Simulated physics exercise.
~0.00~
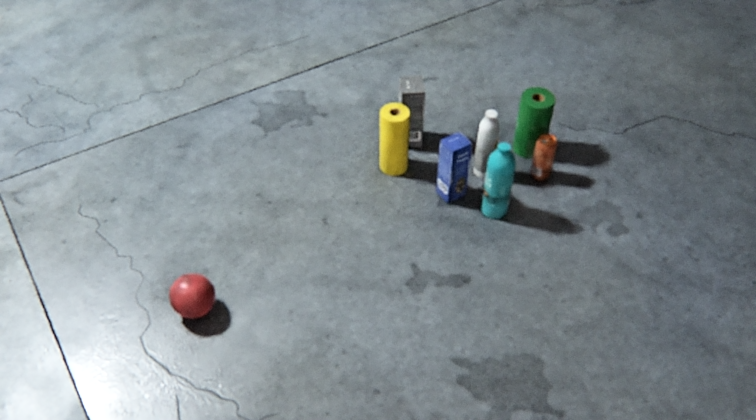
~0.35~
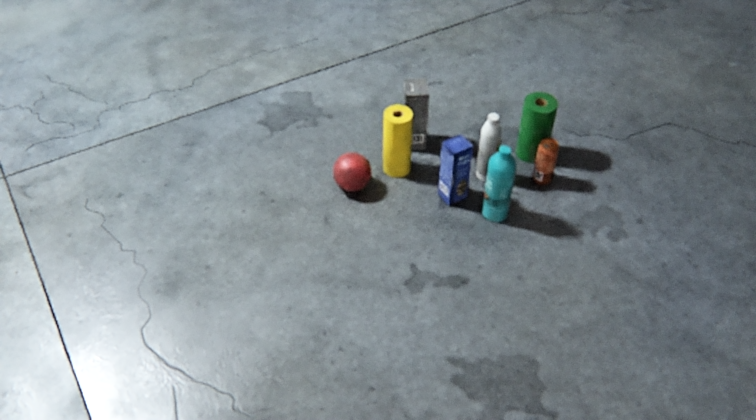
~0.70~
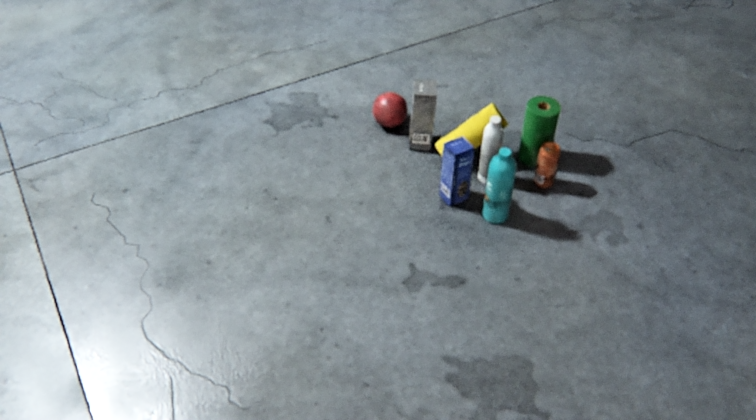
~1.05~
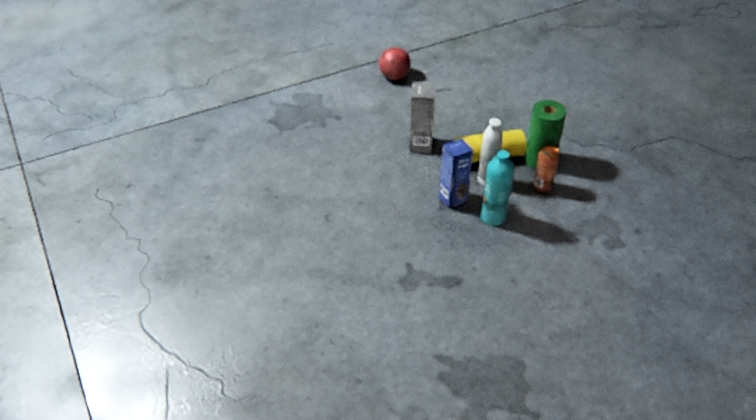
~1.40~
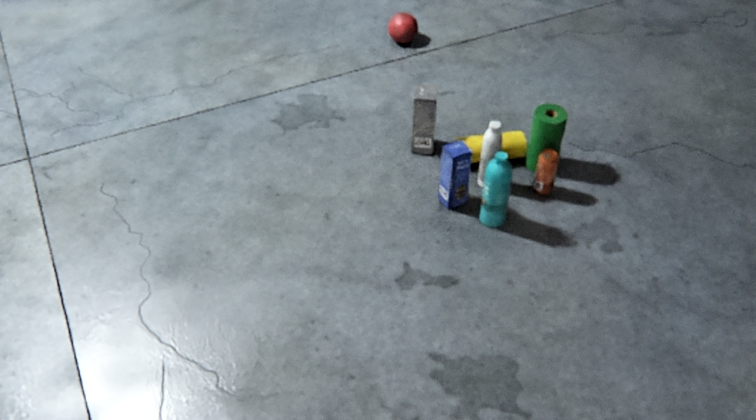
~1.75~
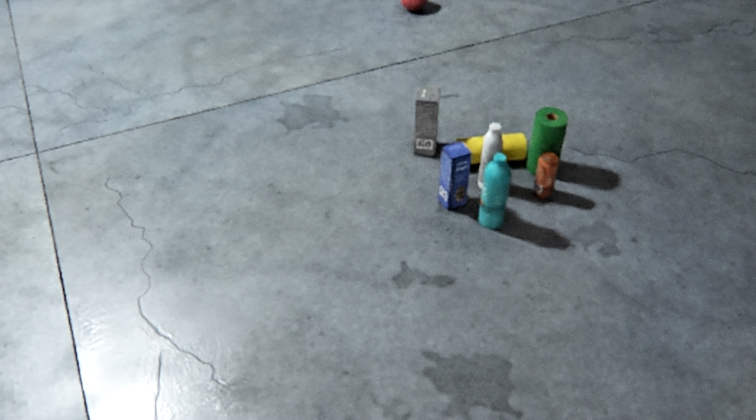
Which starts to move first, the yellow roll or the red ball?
The red ball moves first, rolling toward the group while the yellow roll still stands upright. The yellow roll only starts to move afterwards, when it tips over.
